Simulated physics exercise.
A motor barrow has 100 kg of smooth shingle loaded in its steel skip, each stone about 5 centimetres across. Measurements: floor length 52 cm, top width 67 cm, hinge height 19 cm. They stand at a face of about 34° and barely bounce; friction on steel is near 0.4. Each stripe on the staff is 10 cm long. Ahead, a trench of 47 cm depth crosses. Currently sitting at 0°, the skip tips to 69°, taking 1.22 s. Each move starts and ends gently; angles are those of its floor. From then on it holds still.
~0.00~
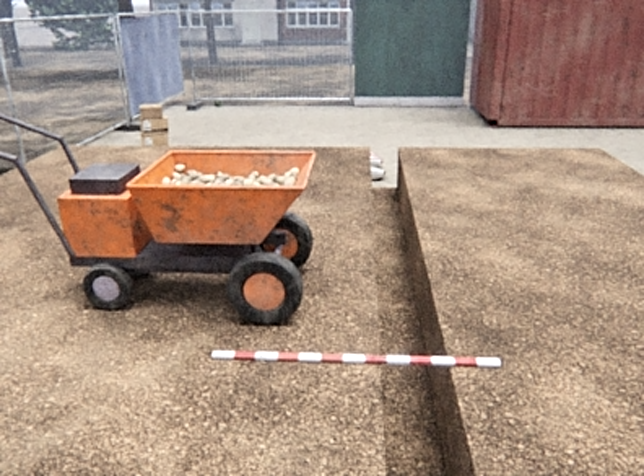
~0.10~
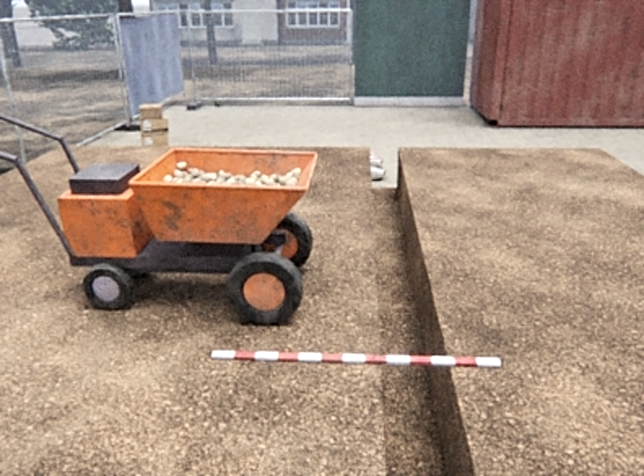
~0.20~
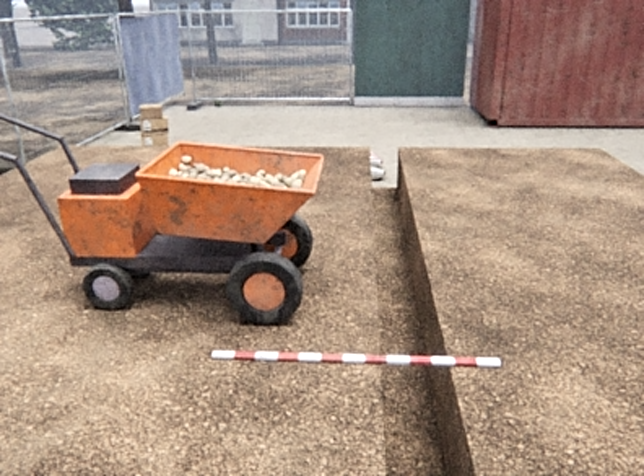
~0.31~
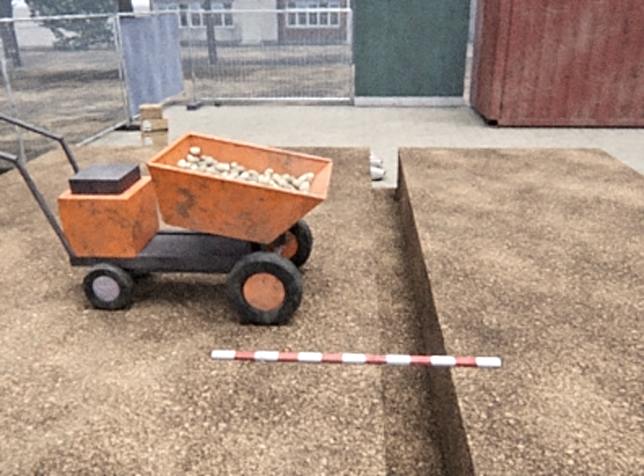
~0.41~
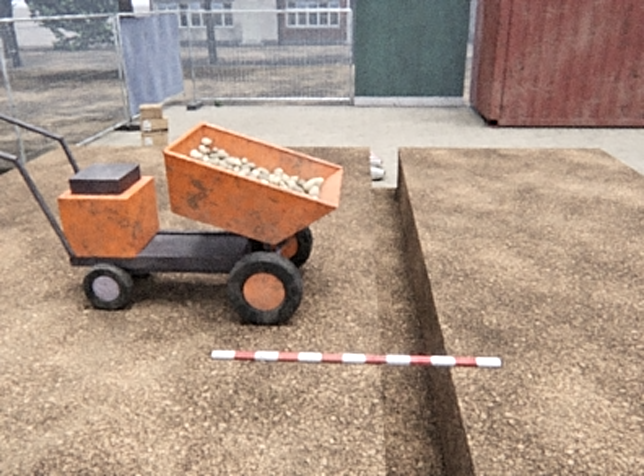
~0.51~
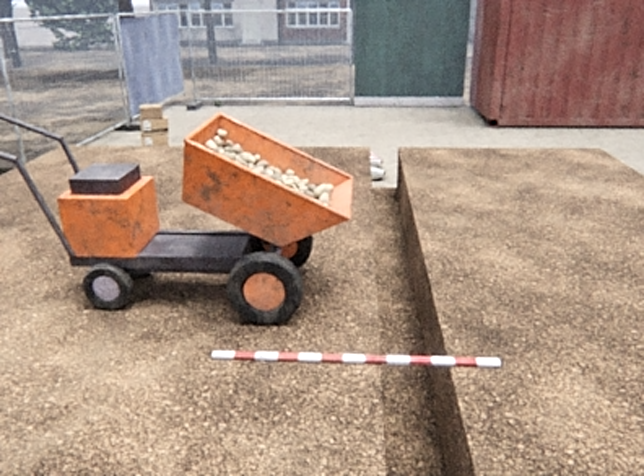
In the video, an orange motor barrow loaded with smooth, pale stones stands still to the left of a trench, near a red-and-white striped staff. Its skip gradually tilts toward the right, carrying the stones inside.
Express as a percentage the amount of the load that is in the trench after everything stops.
The amount is close to 88 per cent of the load.
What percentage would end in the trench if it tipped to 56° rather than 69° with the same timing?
Roughly 60% would end there.
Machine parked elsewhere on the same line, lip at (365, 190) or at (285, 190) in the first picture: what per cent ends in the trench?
First place roughly 20%, second roughly 100%.
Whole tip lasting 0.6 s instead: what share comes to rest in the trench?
In that case some 65 per cent.
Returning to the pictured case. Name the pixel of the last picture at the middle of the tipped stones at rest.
About (409, 354).
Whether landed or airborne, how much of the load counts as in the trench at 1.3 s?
By that moment, roughly 30 per cent of the load.
After 0.9 s the floor is at 59°; 100 % in the skip; the foremost stones are at (363, 250).
After 1.3 s the floor is at 69°; 66 % in the skip, 31 % in the trench, 3 % past the trench; the foremost stones are at (452, 304).
After 1.7 s the floor is at 69°; 27 % in the skip, 62 % in the trench, 12 % past the trench; the foremost stones are at (525, 286).
After 3.6 s the floor is at 69°; 0 % in the skip, 88 % in the trench, 12 % past the trench; the foremost stones are at (588, 282).
